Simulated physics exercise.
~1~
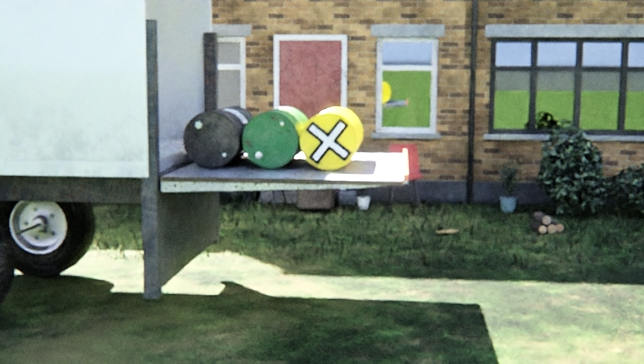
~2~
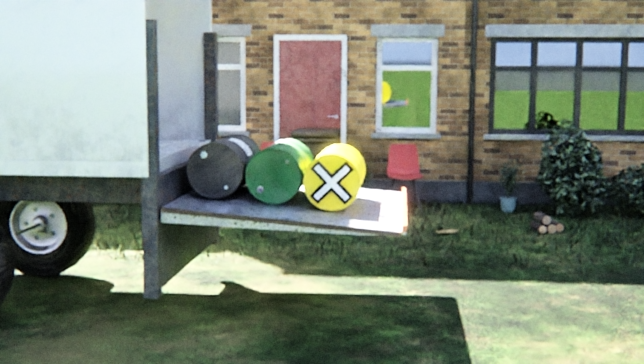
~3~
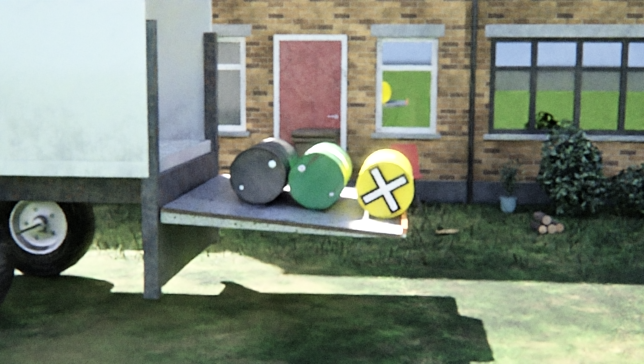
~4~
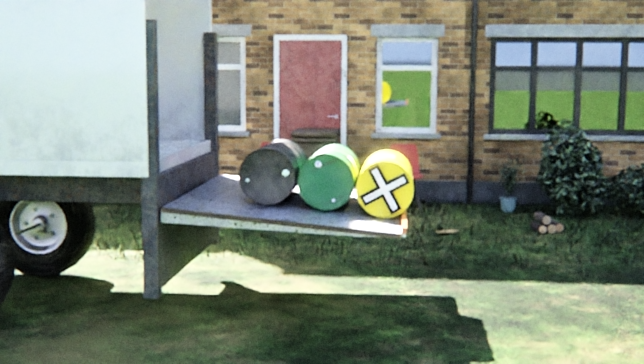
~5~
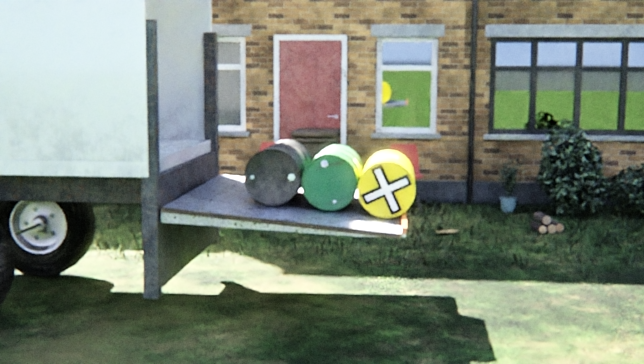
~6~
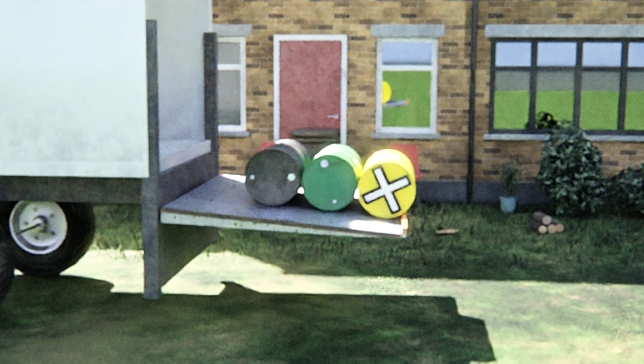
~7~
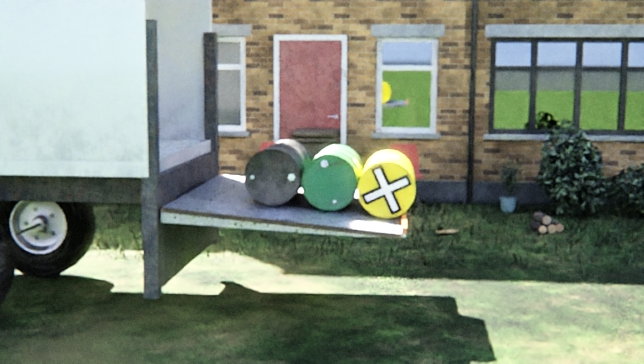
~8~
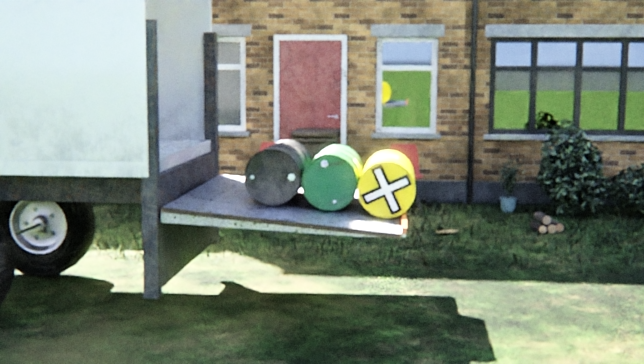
The clip opens on a dark drum, a green one and a yellow one marked with a white cross, lying side by side on the raised tail platform of a truck, with a brick house behind. The platform sinks, carrying all three down with it, and its outer end dips to the right. The drums then roll down the slope, the yellow leading and its cross turning, until it halts at the outer edge. Green and dark close up behind it with a little last shuffling. All three finish at rest in a snug row, still aboard.
